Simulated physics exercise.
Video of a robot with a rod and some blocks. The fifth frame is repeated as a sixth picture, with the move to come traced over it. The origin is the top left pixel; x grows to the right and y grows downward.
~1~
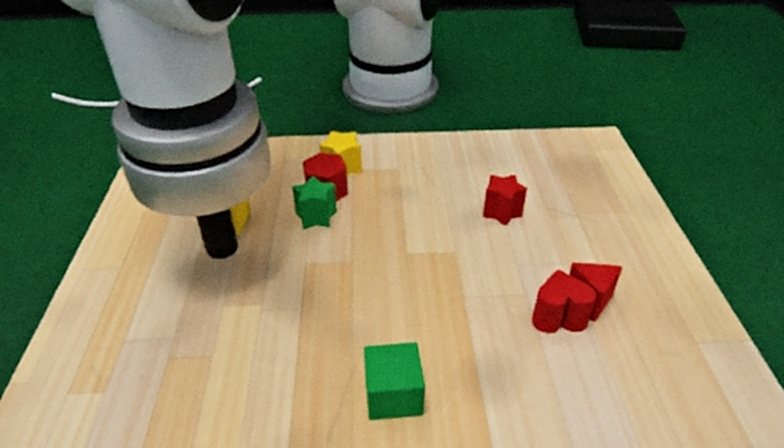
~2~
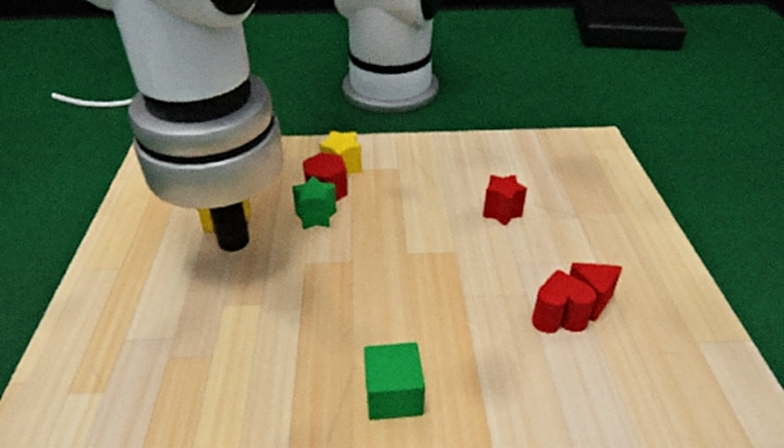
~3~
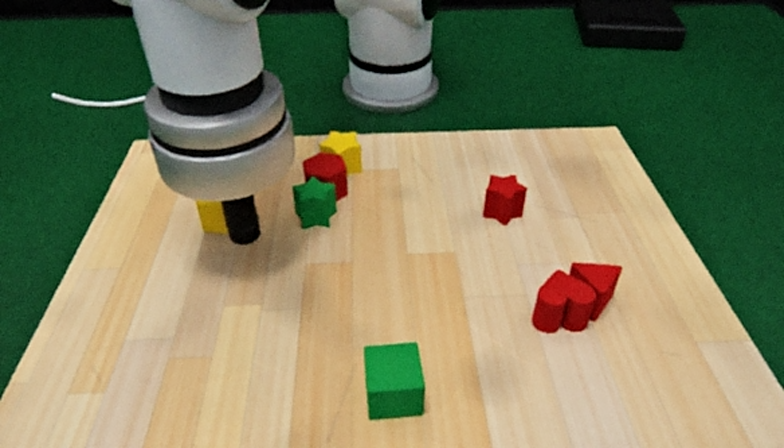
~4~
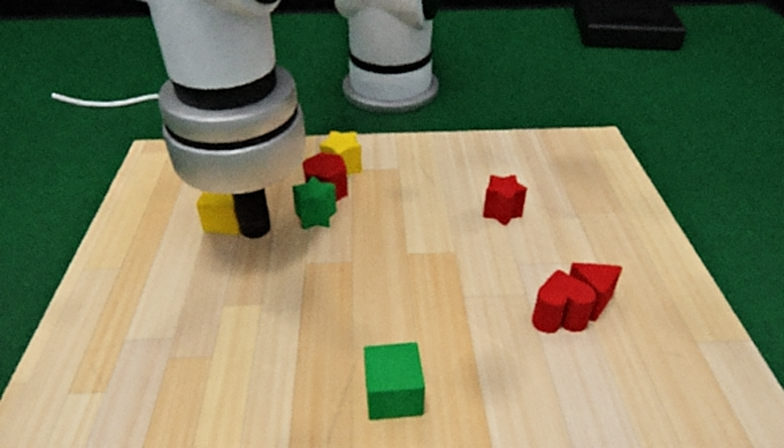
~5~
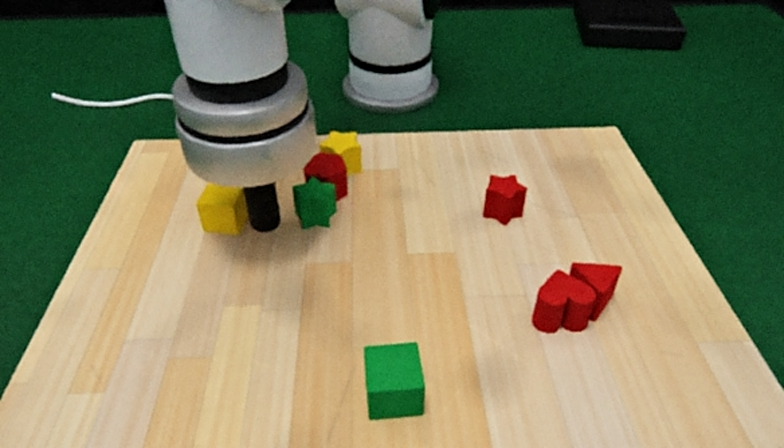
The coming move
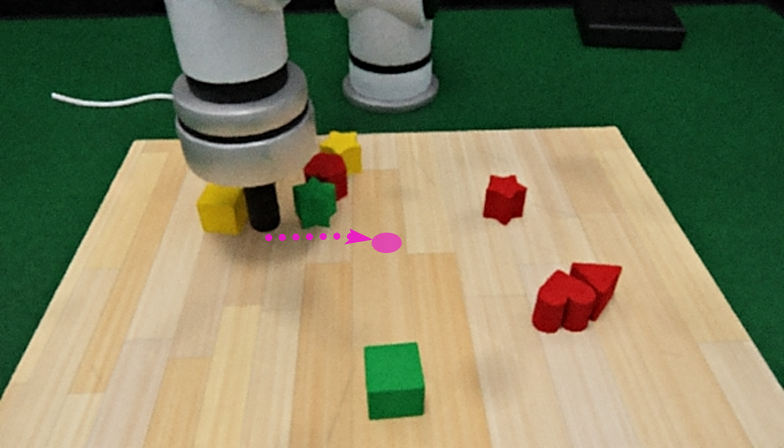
To begin with, a robot arm holds a black rod over the left side of a wooden board, partly hiding a yellow block, with red, green and yellow blocks scattered around. The rod shifts gradually right and slightly away, revealing the yellow block, and is last seen between it and the green star.
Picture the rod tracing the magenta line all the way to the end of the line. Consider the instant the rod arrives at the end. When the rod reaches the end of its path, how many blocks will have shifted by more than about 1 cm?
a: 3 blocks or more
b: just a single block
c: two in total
b
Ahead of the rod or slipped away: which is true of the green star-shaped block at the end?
Most likely the green star-shaped block slides off.
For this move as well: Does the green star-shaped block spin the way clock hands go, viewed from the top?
No, I don't think so.
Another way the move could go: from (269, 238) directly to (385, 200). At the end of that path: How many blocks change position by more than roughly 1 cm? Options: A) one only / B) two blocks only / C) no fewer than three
C
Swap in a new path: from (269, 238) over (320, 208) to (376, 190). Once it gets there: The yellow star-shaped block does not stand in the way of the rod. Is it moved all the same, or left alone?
The block in question is displaced by the end.
The drawn path runs from (269, 238) through (309, 237) and (348, 236) to (387, 243).
The first path, step by step. One third of the way, rod (307, 223); green star-shaped block (320, 187), turned 25° anticlockwise.
Two thirds of the way, rod (348, 222); green star-shaped block (332, 187), turned 65° anticlockwise.
At the end, rod (387, 229); yellow square piece not moved; green star-shaped block (332, 187), turned 65° anticlockwise.
